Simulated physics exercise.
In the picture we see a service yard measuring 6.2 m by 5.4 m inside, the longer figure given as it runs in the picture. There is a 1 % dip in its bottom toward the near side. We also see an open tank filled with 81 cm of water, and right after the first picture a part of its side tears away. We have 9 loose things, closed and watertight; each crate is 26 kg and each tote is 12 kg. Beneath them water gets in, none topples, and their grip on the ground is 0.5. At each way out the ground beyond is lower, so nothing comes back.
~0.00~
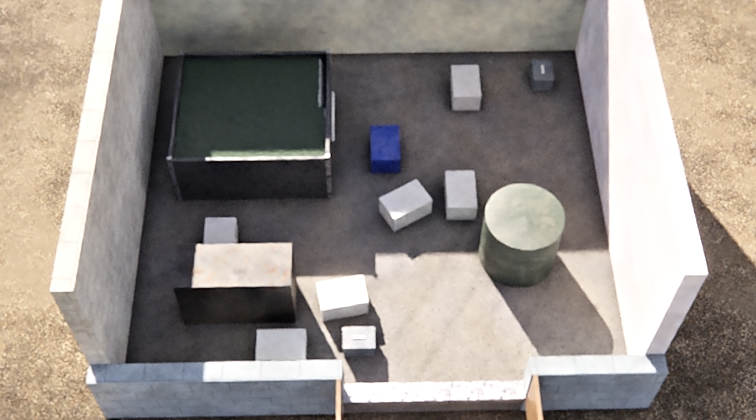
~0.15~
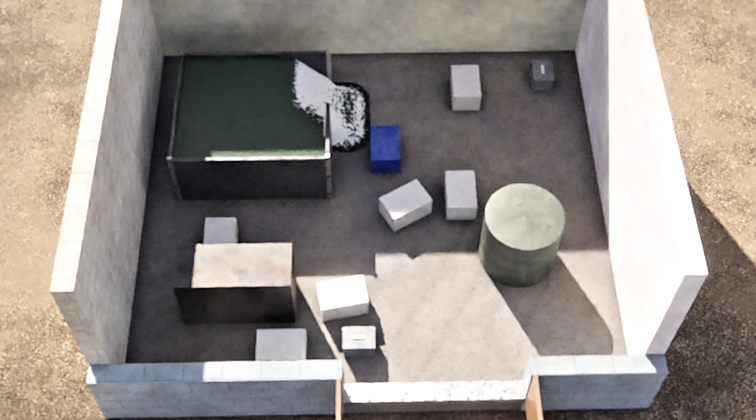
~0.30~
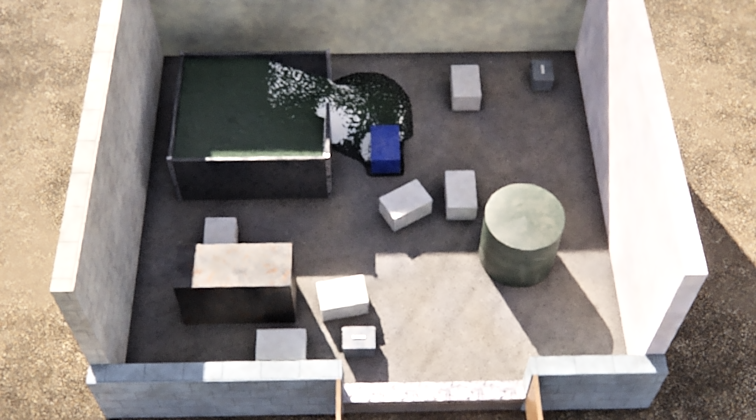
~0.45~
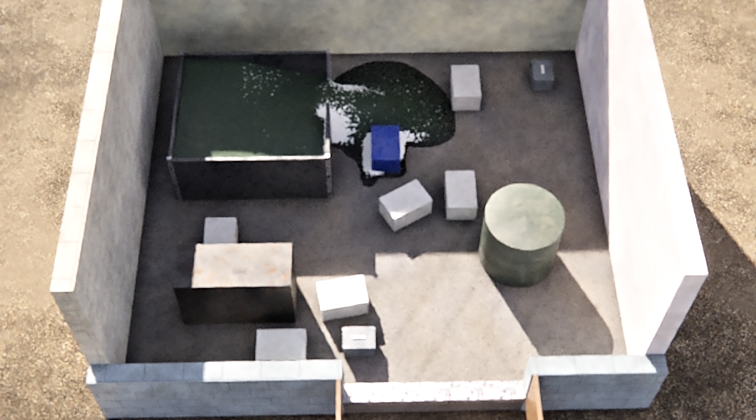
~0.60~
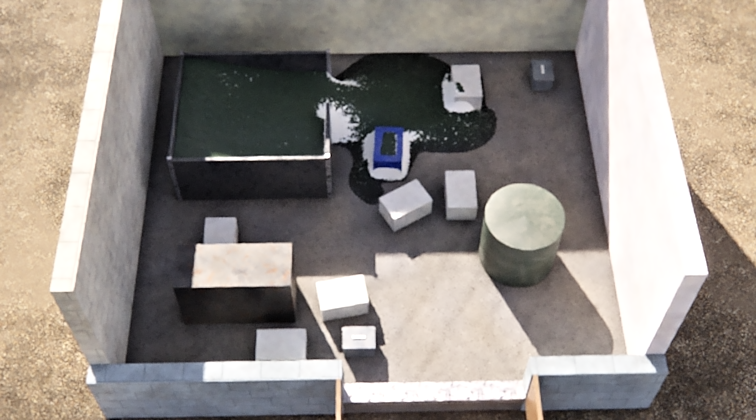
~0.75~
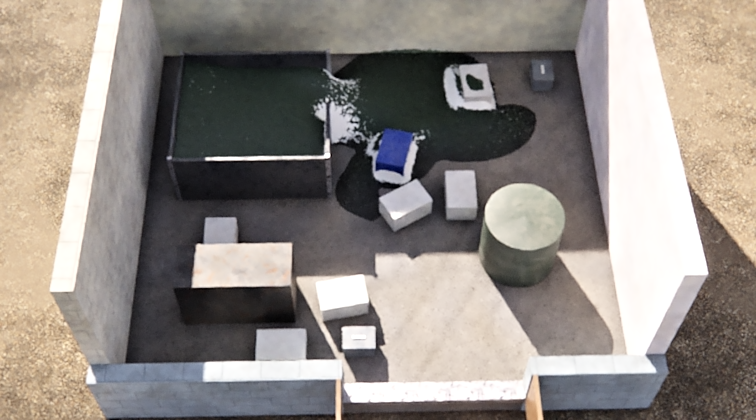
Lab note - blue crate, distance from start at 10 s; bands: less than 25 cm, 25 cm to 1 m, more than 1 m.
Band: 25 cm to 1 m.
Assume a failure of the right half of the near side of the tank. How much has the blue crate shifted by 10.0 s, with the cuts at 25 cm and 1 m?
In that scenario the blue crate would have stayed in place.
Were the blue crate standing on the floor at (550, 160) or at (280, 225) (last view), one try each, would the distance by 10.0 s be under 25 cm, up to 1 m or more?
In that order: It goes a long way; it hardly budges.
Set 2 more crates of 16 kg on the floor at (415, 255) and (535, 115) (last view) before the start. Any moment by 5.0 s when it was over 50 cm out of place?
In sequence: Within it, then beyond it.
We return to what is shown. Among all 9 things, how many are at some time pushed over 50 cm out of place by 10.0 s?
That adds up to 5.
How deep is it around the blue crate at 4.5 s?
About 5 cm.
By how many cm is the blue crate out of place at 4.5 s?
Shift by then: About 60 cm.
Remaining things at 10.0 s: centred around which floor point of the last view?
Roughly at (344, 273).
After 2.0 s the blue crate is near (418, 171), 0.7 m from its start, aground; 0 of 9 are out; 2 afloat.
After 4.5 s the blue crate is near (412, 170), 0.6 m from its start, aground; 0 of 9 are out; 1 afloat.
After 7.0 s the blue crate is near (403, 173), 0.6 m from its start, aground; 0 of 9 are out; 1 afloat.
After 10.0 s the blue crate is near (390, 170), 0.5 m from its start, aground; 0 of 9 are out; 2 afloat.
